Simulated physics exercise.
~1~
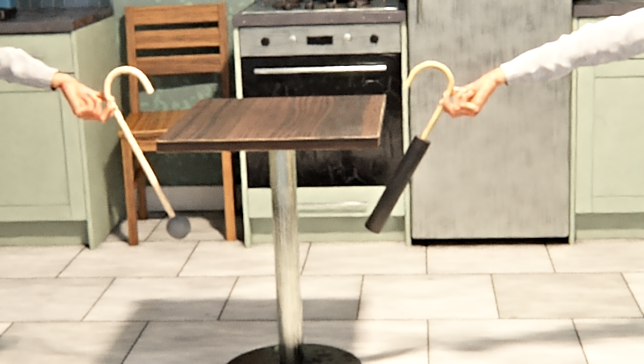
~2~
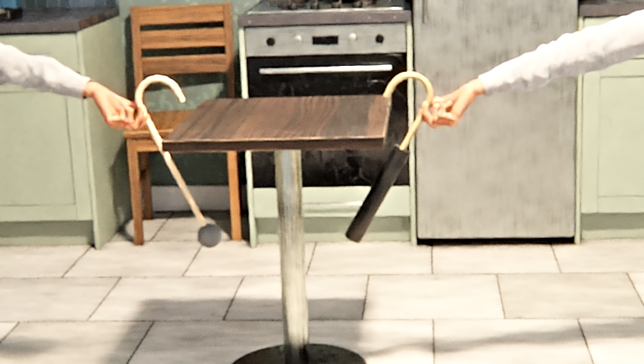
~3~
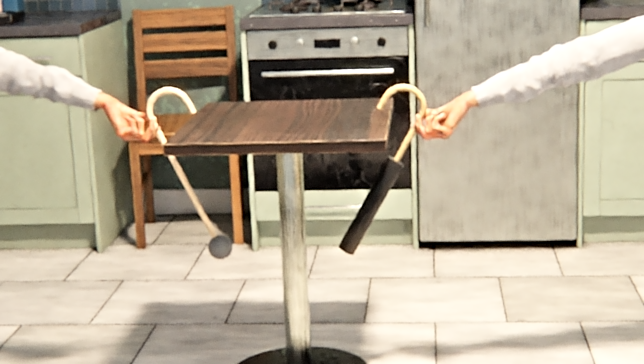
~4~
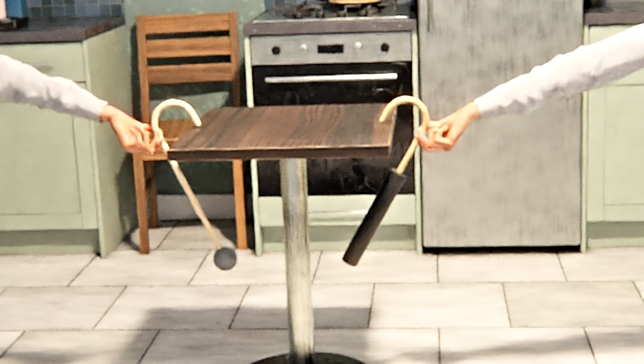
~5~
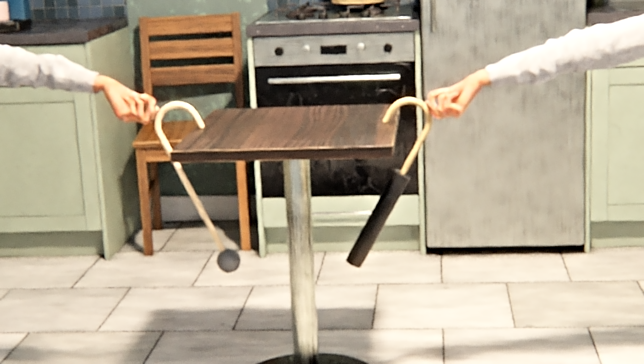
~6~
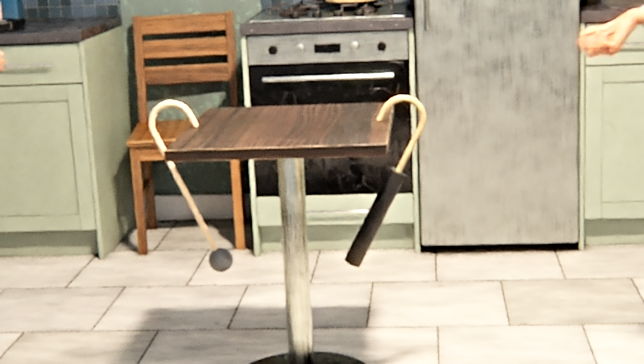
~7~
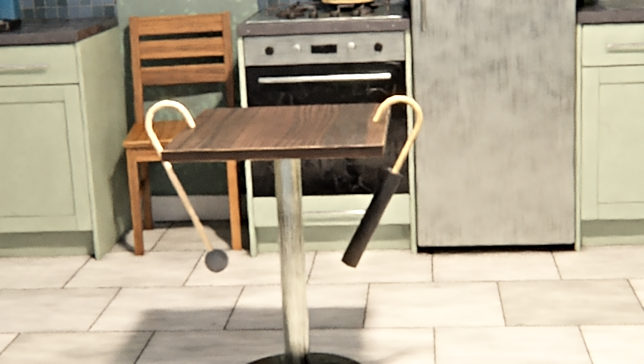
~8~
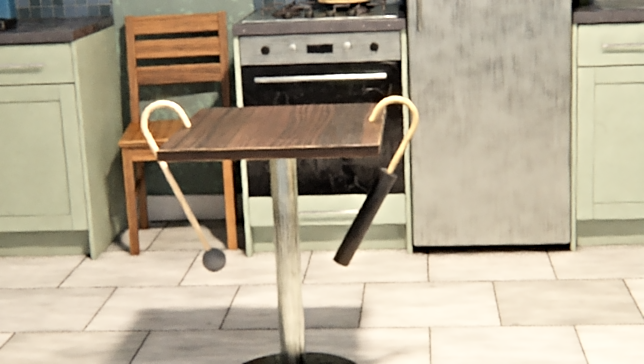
To begin with, two hands reach in from opposite sides of a small wooden table in a kitchen, the left one holding a grey ladle with a curved handle and the right one a black umbrella with a pale hooked handle. The hands bring the two objects inward toward the table, then lower them slightly so that each hook settles over an end of the tabletop. Next, the fingers let go and both hands draw back out of view. The ladle and the umbrella stay hooked on the edges, hanging at a slant, while the view sways slightly.
